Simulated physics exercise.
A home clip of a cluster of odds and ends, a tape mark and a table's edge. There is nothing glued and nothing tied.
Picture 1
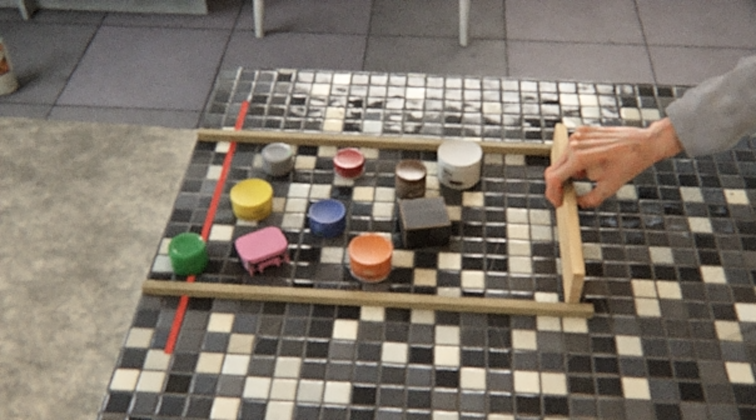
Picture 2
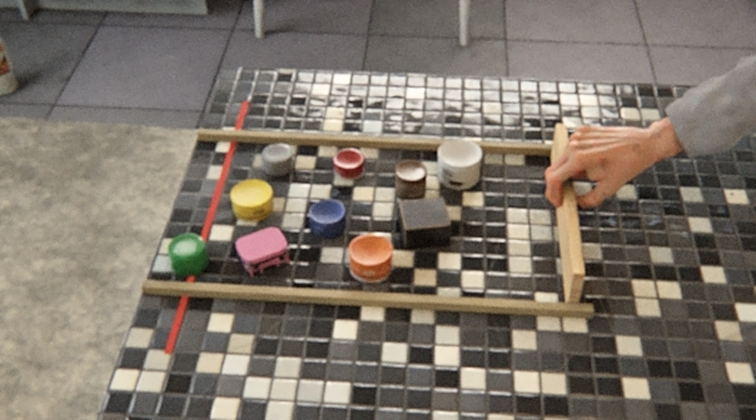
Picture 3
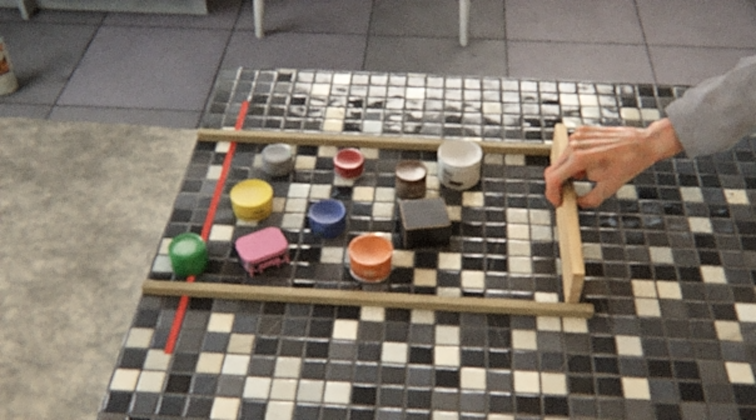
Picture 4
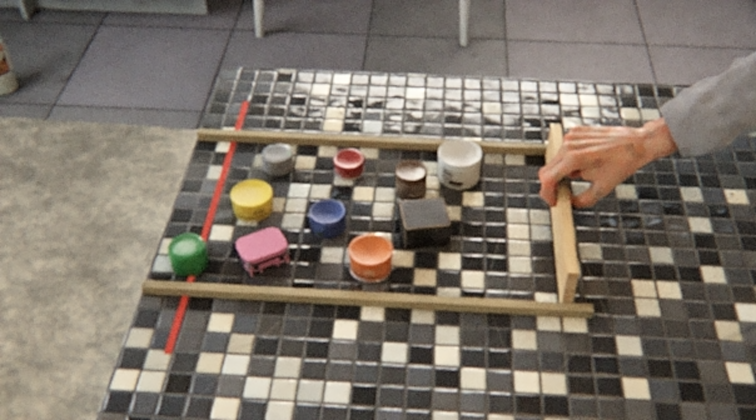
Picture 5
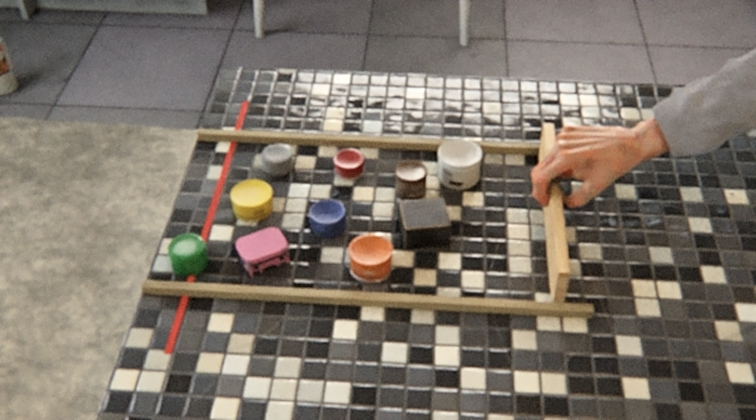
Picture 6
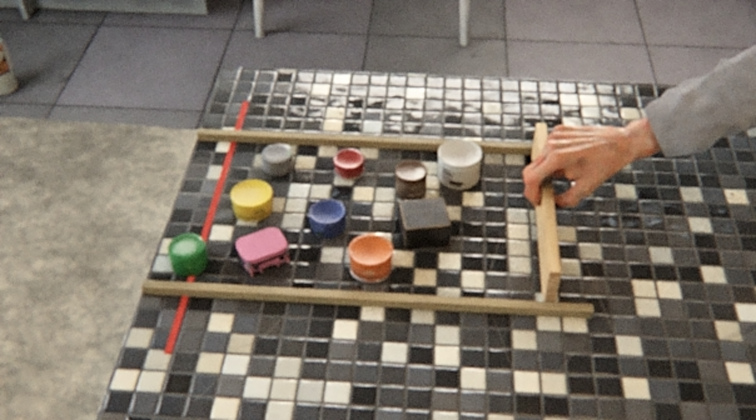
A hand slides a wooden board slightly left toward small colourful tubs on a tiled table.
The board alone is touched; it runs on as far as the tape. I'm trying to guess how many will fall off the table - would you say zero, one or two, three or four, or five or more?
Drops: At least five.
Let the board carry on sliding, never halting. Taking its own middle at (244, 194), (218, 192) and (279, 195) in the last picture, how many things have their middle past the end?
Middles past end - pos 1: 2, pos 2: 6, pos 3: 0.
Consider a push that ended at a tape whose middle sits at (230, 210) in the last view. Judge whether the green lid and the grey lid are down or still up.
Green lid - gone; grey lid - gone.
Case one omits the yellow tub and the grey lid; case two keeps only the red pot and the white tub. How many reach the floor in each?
Tally of falls: 4 for the first try, 4 for the second.
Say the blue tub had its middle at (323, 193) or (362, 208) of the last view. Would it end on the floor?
Well, the blue tub is gone in the first case and is gone in the second.
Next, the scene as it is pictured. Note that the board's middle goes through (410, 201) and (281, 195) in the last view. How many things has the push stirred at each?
I get 3 at the one place and 10 at the other.
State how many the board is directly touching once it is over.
That makes 4.
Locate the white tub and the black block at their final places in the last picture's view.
The white tub settles near (204, 153); as for the black block, near (186, 209).
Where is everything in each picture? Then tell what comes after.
Green lid (188, 255); yellow tub (252, 200); grey lid (278, 160); board (566, 209); tape (213, 209), in the first frame.
Yellow tub (252, 201); blue tub (328, 218), in the second frame.
Grey lid (278, 160); white tub (459, 164), in the third frame.
Green lid (188, 255); board (561, 209), in the fourth frame.
Yellow tub (252, 201); red pot (349, 165), in the fifth frame.
Green lid (188, 255); yellow tub (252, 201); grey lid (278, 160); board (545, 208); tape (213, 209), in the sixth frame.
Early on, none off yet; green lid at rest near (188, 255); yellow tub at rest near (252, 201); grey lid at rest near (278, 160).
Finally, the number that fall off is five or more; lost, red pot, blue tub, pink case, grey lid, yellow tub and green lid.
